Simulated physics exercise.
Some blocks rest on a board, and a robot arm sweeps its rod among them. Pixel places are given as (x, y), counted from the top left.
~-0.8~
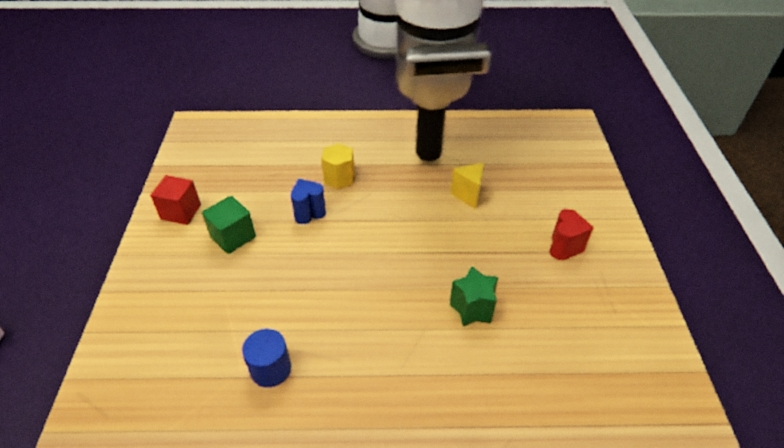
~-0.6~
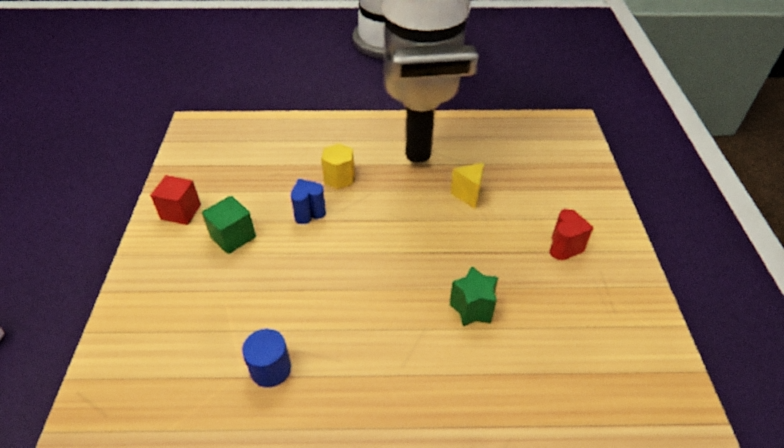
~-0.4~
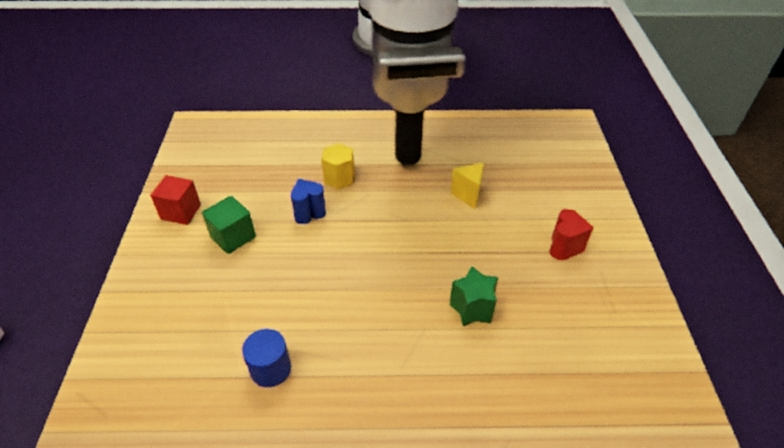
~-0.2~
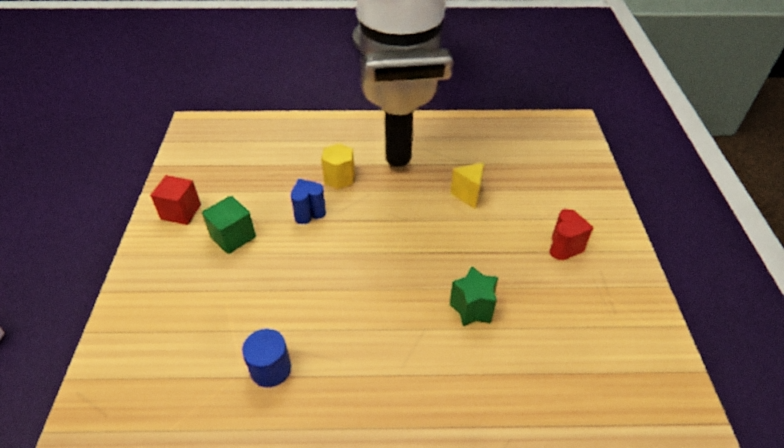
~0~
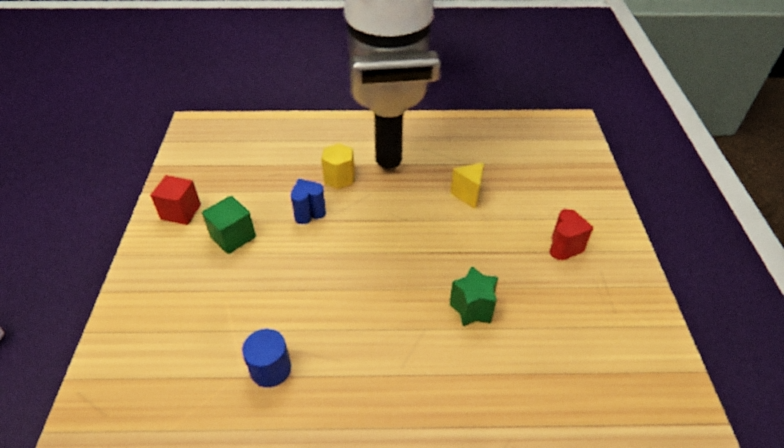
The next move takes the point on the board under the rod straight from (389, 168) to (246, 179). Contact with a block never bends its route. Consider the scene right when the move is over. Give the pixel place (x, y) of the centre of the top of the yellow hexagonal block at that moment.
Its top middle: (288, 171).
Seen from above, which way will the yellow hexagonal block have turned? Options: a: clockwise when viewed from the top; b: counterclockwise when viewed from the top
My answer is option b.
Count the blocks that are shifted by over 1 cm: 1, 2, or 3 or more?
The number will come to 1.
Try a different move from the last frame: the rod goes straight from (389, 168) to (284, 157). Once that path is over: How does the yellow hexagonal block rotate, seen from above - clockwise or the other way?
That block twists counter-clockwise.
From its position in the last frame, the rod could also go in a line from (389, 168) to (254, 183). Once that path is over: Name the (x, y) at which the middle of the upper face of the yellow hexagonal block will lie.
Its top face will be centred at roughly (271, 177).
On the path given first. One third of the way, rod (341, 165); yellow hexagonal block (315, 160), turned 30° anticlockwise.
Two thirds of the way, rod (293, 168); yellow hexagonal block (288, 171), turned 105° anticlockwise.
At the end, rod (245, 171); blue heart block in place; yellow hexagonal block (288, 171), turned 105° anticlockwise.
